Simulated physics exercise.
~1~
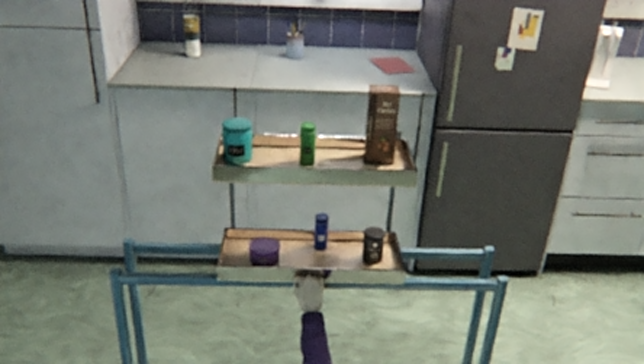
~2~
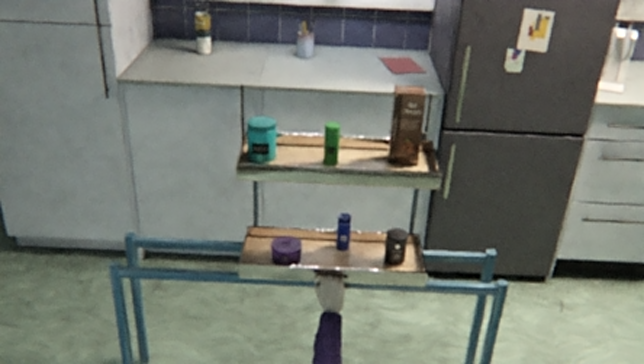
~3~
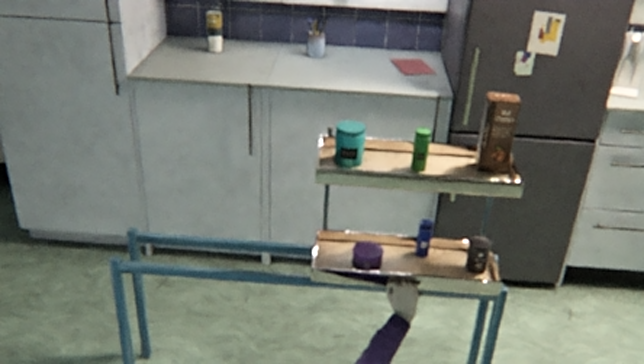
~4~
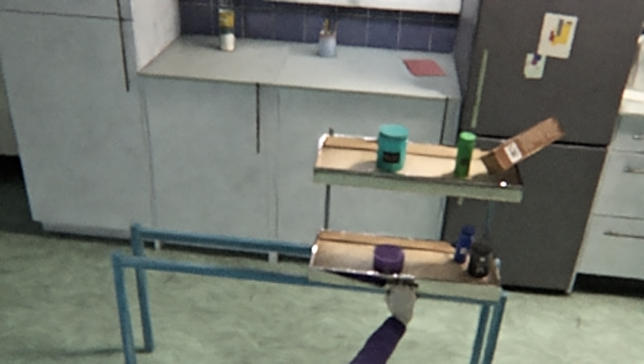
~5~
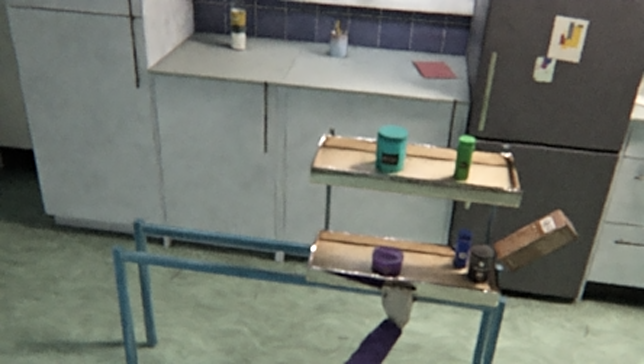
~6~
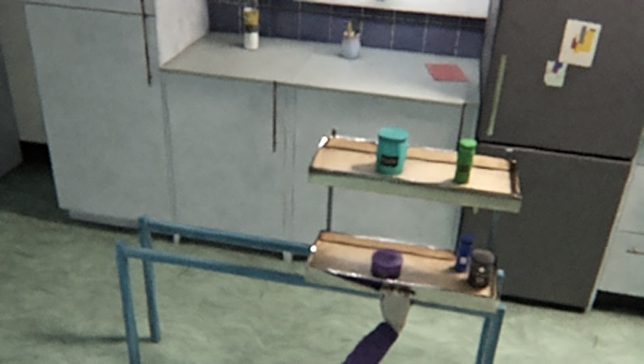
A two-tier sliding shelf stands on a blue frame in a kitchen, a purple-sleeved arm with a pale hand at its lower edge. The shelf slides right, slowly at first and then farther, carrying a turquoise jar, green shaker and brown carton above a purple tub, blue shaker and black tin. It stops at the right end of the frame, and the items shift right along their trays. The brown carton tips over the upper tray's right edge, tumbles down past the lower tray and drops from view. The other five stay aboard, the jar, tub and both shakers standing noticeably right of their starting spots.
